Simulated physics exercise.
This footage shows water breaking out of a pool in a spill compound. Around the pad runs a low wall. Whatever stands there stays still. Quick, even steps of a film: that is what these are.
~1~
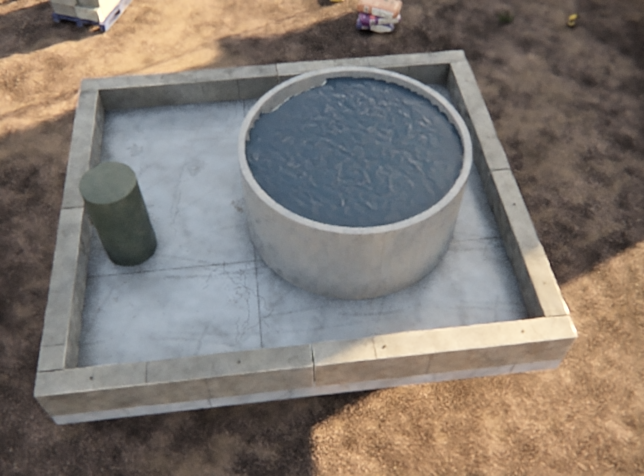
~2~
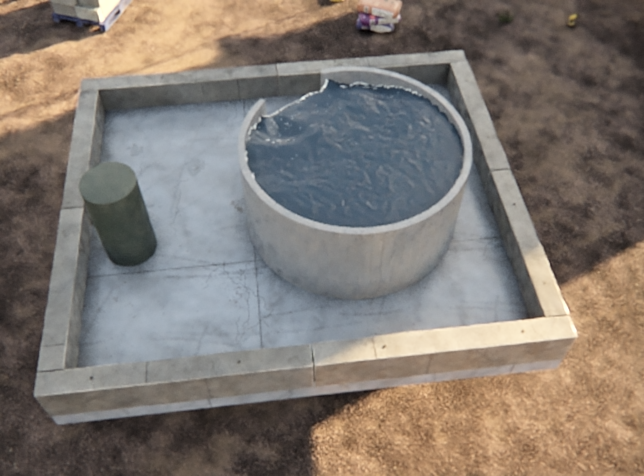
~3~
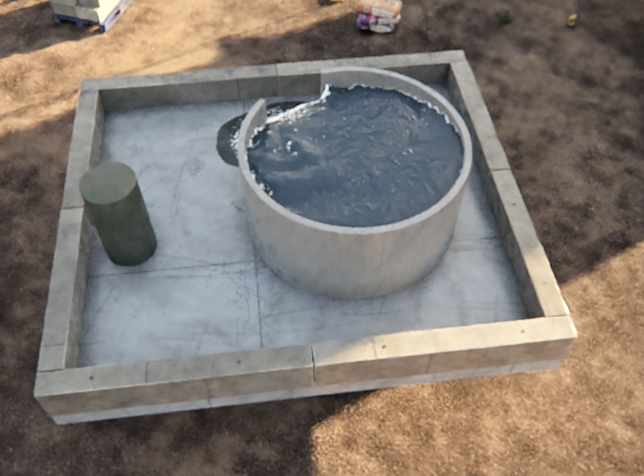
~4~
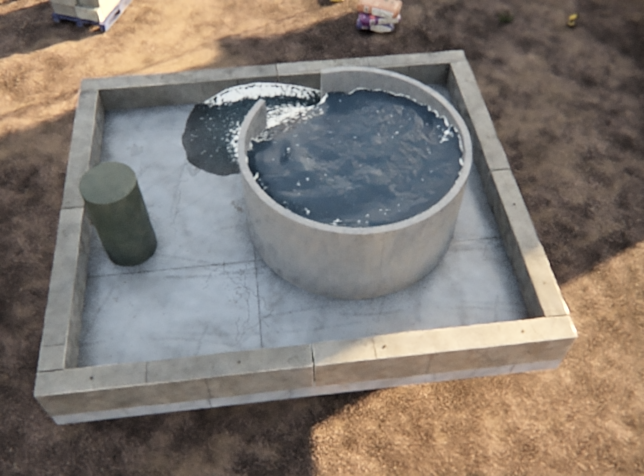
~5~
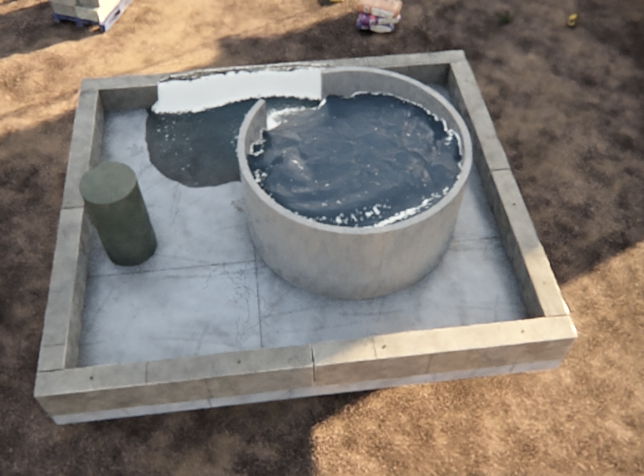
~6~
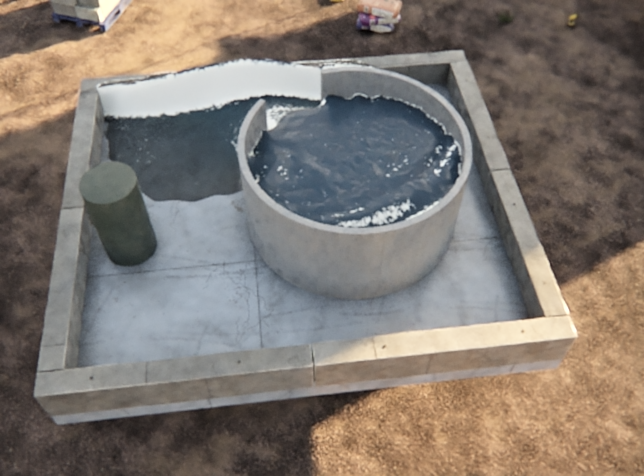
Water in a round concrete pool begins to churn and pours through a gap on its far side, spreading leftward across the walled pad as a dark sheet, with white froth along the back wall, reaching behind a green cylinder.
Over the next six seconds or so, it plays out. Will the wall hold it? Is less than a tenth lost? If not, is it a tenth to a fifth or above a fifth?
The water lost is a middling share, a tenth up to a fifth.
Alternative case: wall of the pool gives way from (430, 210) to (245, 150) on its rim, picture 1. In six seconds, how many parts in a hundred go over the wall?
Estimate: 26 %.
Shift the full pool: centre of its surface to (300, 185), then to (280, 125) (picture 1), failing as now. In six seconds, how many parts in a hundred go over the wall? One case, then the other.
14%, then 22%.
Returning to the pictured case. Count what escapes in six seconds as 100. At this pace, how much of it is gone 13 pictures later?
It comes to around 80 per cent.
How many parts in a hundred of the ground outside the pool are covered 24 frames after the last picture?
Roughly 100 percent, I reckon.
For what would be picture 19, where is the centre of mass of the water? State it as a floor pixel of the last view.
Close to pixel (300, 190).
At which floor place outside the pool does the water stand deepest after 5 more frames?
Deepest spot: Around (274, 100).
A moment on, water covers 35 % of the floor; the low wall has let 1 % over.
Next, water covers 45 % of the floor; the low wall has let 3 % over.
Then, water covers 70 % of the floor; the low wall has let 12 % over.
Later, water covers 80 % of the floor; the low wall has let 14 % over.
In the end, water covers 80 % of the floor; the low wall has let 14 % over.
